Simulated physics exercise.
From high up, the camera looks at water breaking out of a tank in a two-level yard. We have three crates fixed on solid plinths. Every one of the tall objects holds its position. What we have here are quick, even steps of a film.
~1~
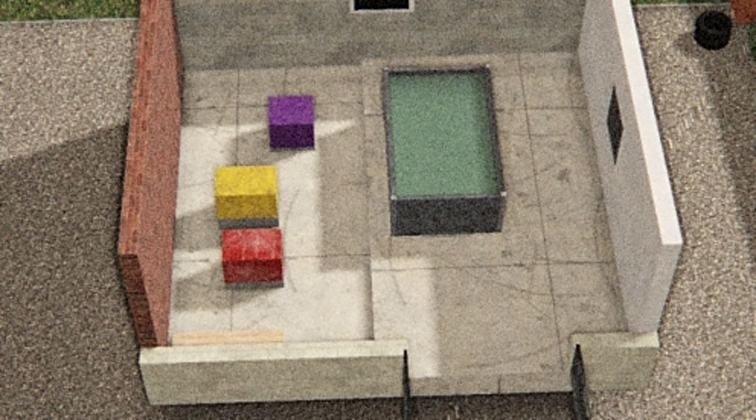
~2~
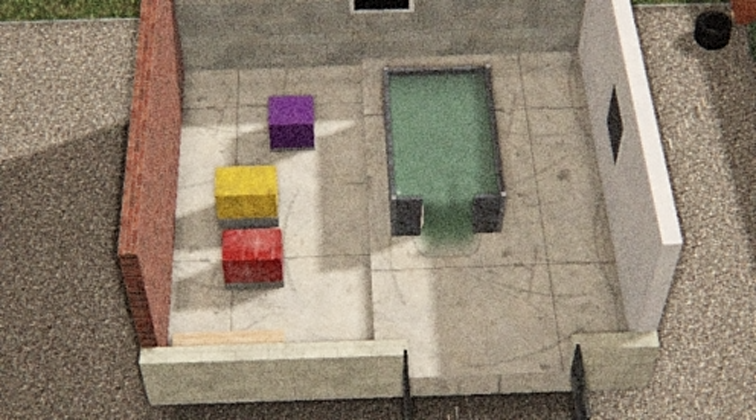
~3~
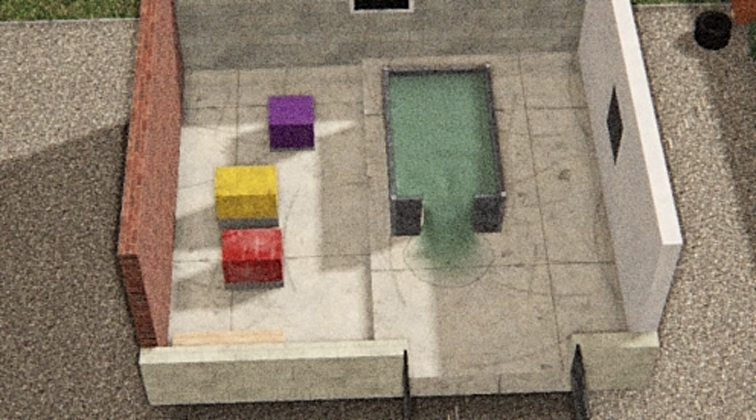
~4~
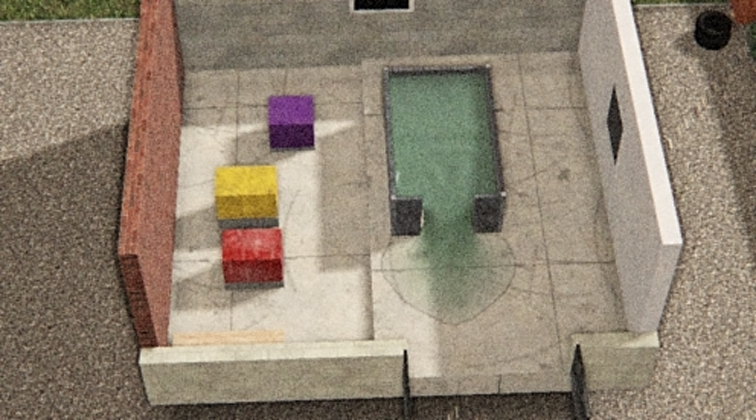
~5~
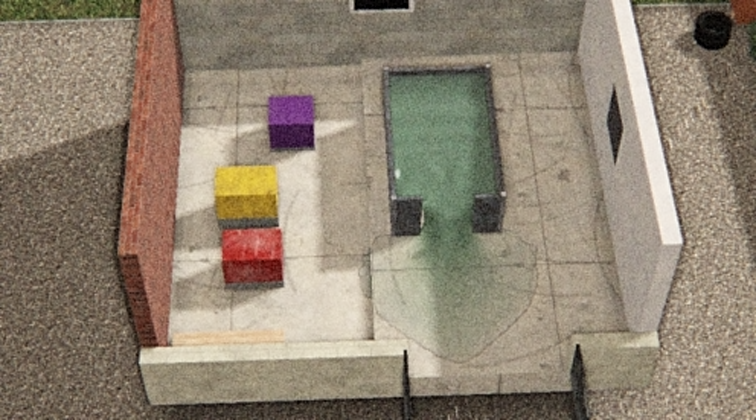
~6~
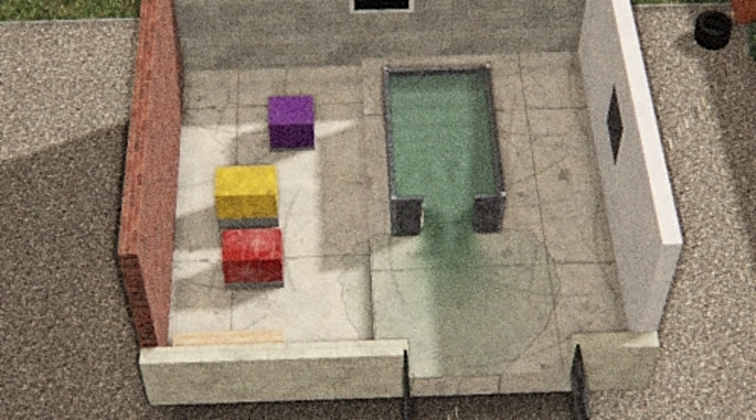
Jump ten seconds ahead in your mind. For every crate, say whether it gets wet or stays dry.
As I see it, I expect the yellow crate to stay untouched; I expect the red crate to stay untouched; I expect the purple crate to stay untouched.
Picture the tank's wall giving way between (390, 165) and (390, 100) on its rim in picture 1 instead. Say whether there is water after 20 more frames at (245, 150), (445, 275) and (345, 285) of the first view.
Place one: Reached by the flood. Place two: Spared by the leak. Place three: Reached by the flood.
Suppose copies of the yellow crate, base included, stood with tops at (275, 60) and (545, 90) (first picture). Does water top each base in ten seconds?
In the listed order, the first crate remains untouched while the second remains untouched.
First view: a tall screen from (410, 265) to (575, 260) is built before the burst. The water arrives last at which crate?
That would be the crate marked purple.
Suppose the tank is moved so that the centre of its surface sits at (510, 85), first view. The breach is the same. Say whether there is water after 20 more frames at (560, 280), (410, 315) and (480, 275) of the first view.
First drenched; next drenched; last drenched.
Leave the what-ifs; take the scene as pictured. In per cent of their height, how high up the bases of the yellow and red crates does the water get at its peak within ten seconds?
30 %, then 60 %.
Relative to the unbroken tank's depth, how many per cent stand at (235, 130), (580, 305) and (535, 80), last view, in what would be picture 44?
Respectively near 2, 4 and 0 per cent.
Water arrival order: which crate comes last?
Easy - the purple one.
A moment on, water covers 25 % of the floor; the yellow crate not reached, the red crate not reached, the purple crate not reached.
Next, water covers 30 % of the floor; the yellow crate not reached, the red crate water round its plinth, the purple crate not reached.
Then, water covers 40 % of the floor; the yellow crate water round its plinth, the red crate water round its plinth, the purple crate not reached.
Later, water covers 65 % of the floor; the yellow crate water round its plinth, the red crate water round its plinth, the purple crate water round its plinth.
In the end, water covers 85 % of the floor; the yellow crate stayed above the water, the red crate stayed above the water, the purple crate stayed above the water.
